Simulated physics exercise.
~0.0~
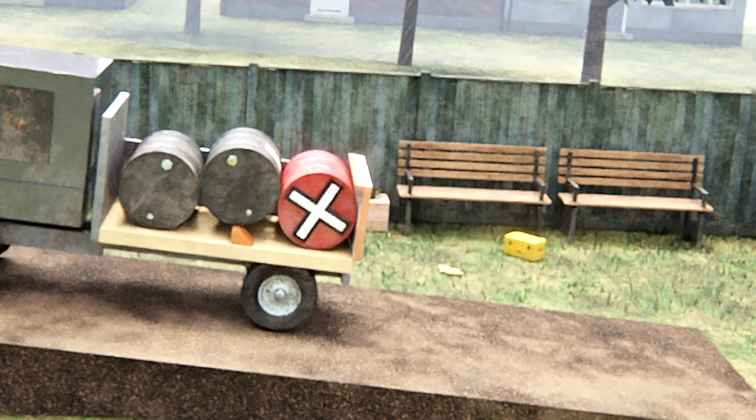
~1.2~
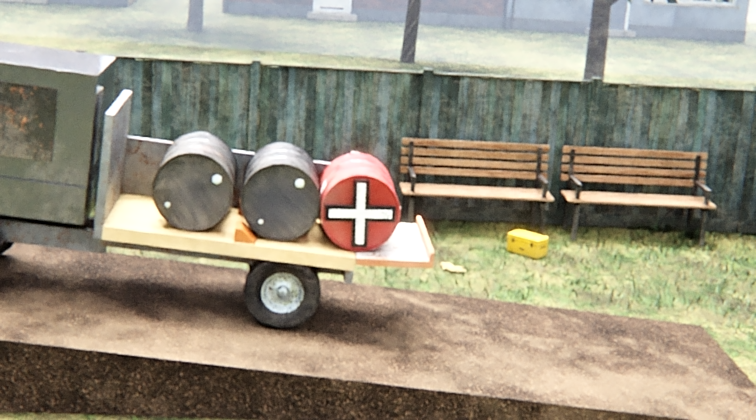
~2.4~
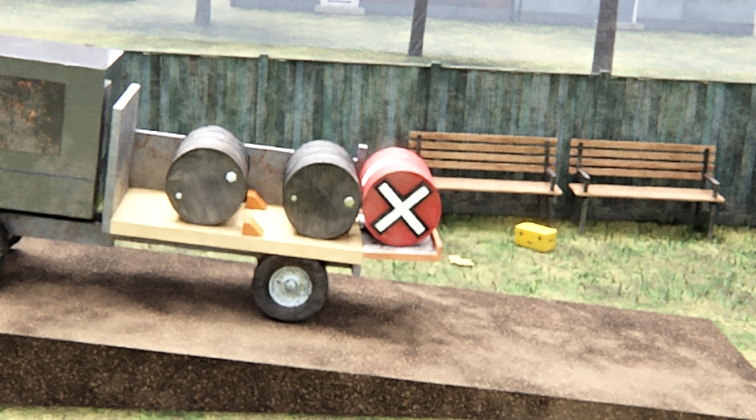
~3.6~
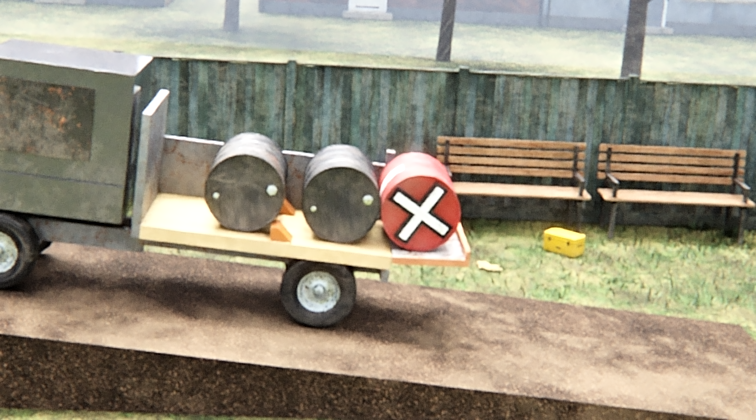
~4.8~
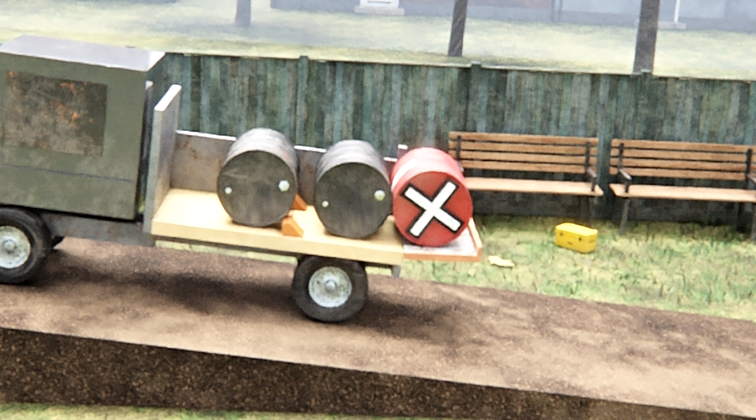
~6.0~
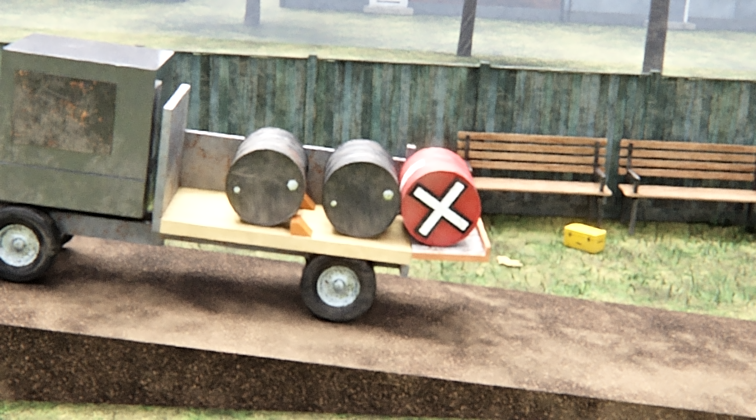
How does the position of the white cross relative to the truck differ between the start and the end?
At the start the white cross is over the truck bed, just inside the raised tailgate. At the end it is farther right, above the lowered tailgate.
